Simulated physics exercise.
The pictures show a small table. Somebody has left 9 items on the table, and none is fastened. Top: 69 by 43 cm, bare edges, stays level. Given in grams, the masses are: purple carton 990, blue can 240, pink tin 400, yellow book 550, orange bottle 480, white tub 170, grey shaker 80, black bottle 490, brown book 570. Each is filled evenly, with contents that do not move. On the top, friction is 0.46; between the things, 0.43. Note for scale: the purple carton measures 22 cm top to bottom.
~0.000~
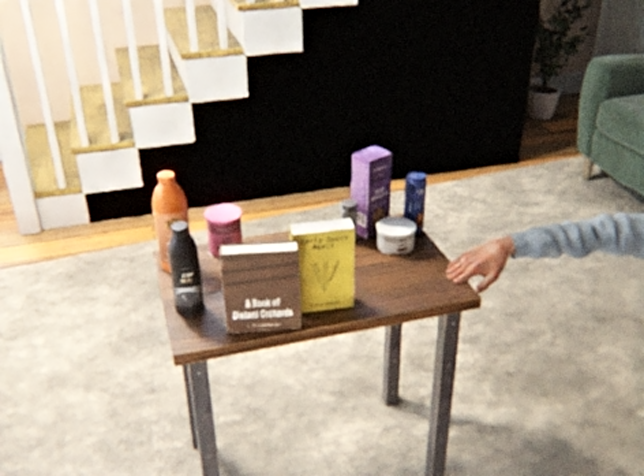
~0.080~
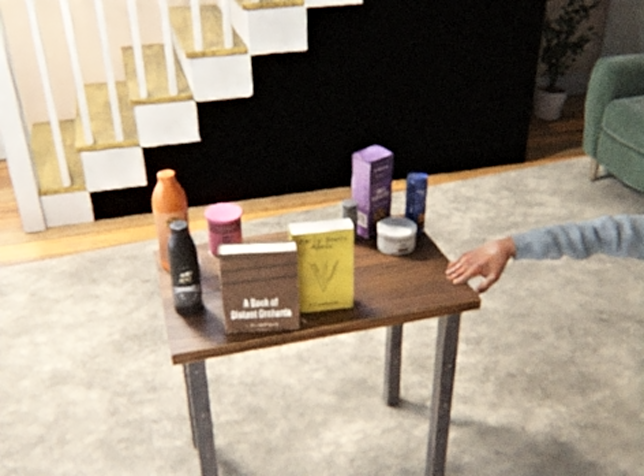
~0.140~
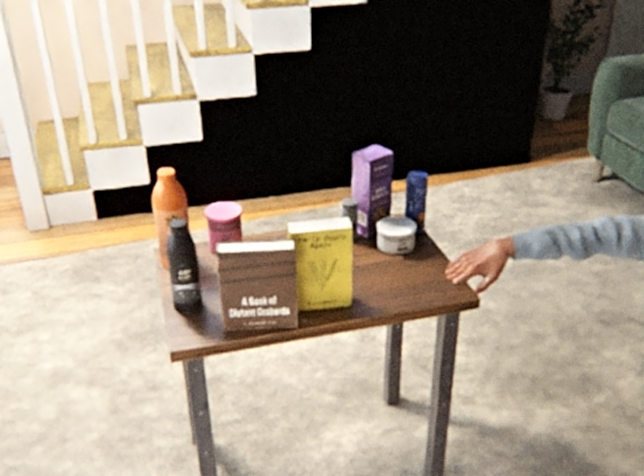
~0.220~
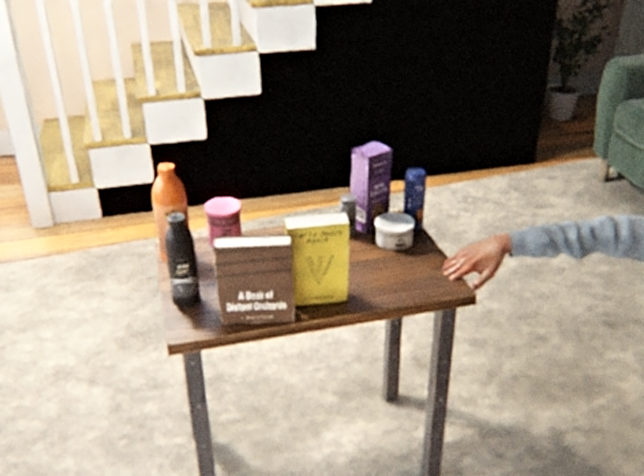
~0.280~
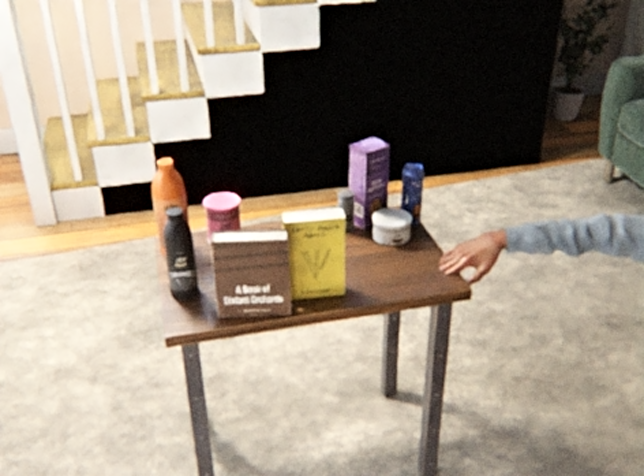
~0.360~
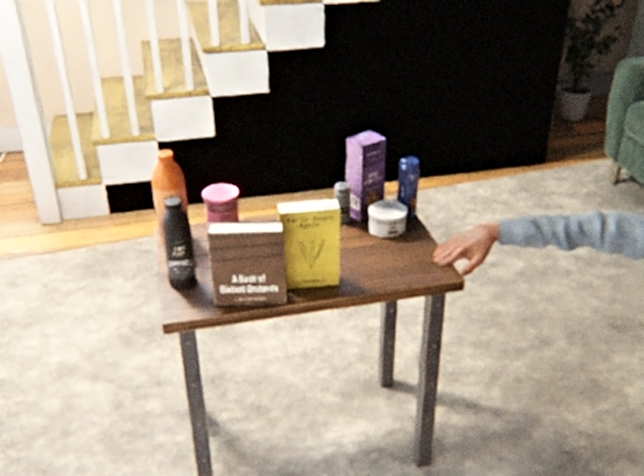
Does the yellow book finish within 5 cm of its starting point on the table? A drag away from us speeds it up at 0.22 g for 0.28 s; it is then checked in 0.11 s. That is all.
No, it ends up further away.
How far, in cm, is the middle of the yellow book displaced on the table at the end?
Net distance near 15 cm.
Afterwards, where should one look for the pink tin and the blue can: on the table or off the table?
Final state - pink tin: Inside the limits; blue can: Beyond the limits.
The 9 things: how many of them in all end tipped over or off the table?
The number is 3.
By 0.56 s, table along by 12 cm; yellow book tilted 38° near (304, 229); brown book tilted 32°; blue can tilted 18°.
By 0.86 s, table along by 12 cm; blue can now off the table; yellow book on its side near (301, 241); brown book on its side.
By 1.16 s, table along by 12 cm; yellow book on its side near (301, 241); brown book on its side; grey shaker tilted 9°.
By 1.46 s, table along by 12 cm; yellow book on its side near (301, 241); brown book on its side; grey shaker tilted 5°.
When it is over (2.8 s), off the table, blue can; lying over on the table, yellow book and brown book; the other 6 within 5 cm of the start. In the last view, yellow book near (301, 241).
